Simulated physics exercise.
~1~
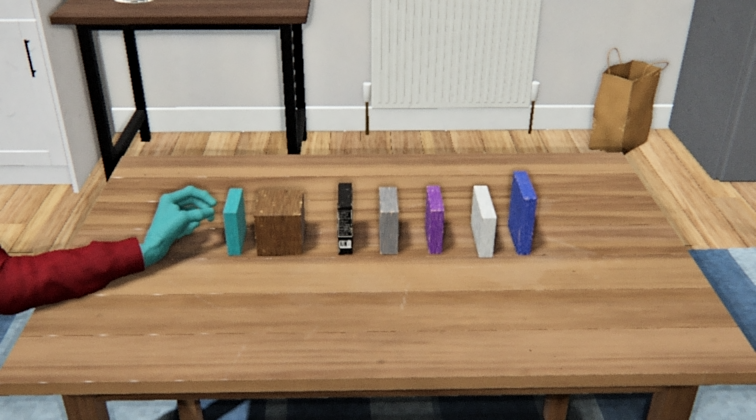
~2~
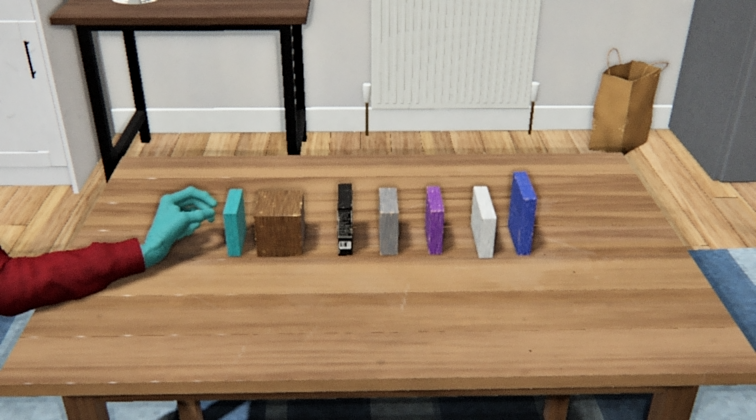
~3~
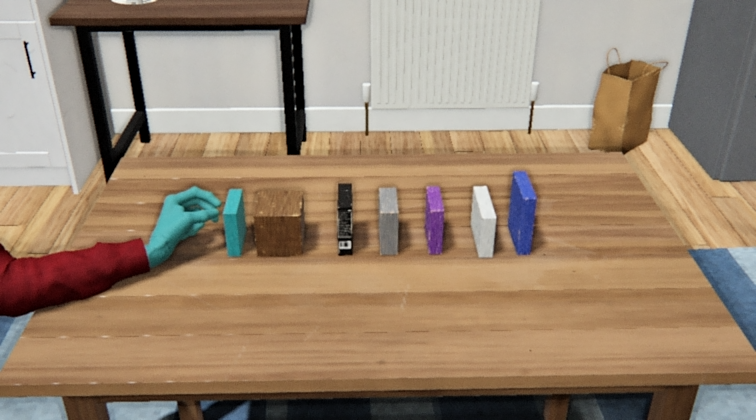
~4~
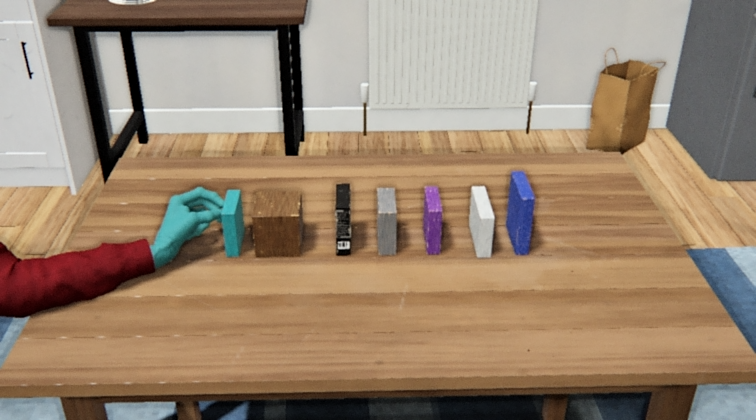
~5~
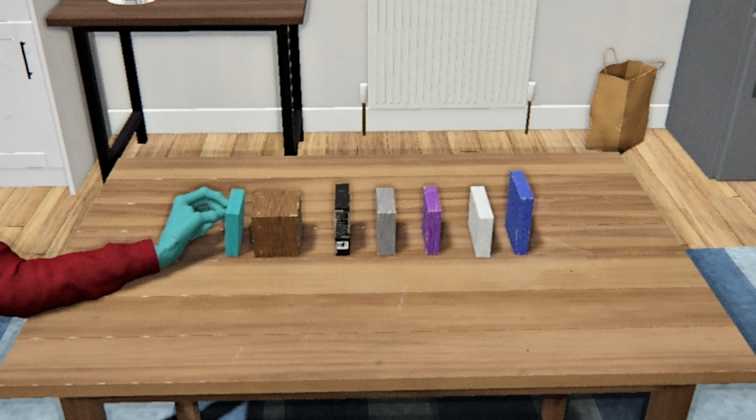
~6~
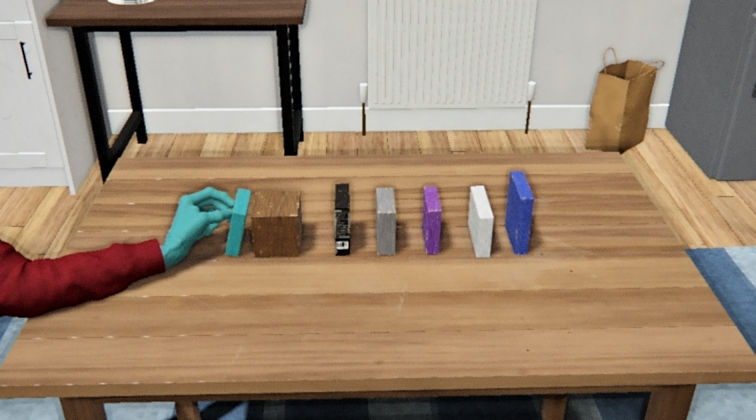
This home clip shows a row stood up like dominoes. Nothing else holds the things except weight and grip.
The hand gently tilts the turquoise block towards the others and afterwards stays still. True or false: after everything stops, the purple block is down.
False.
Then, 0.10 s past the last view, turquoise block 15° over.
Then, 0.20 s past the last view, turquoise block 12° over; brown block displaced a little.
Then, 0.30 s past the last view, turquoise block 11° over; brown block displaced a little.
Finally, all 5 still in place. Final places as the last picture's camera would see them, purple block near (432, 220).
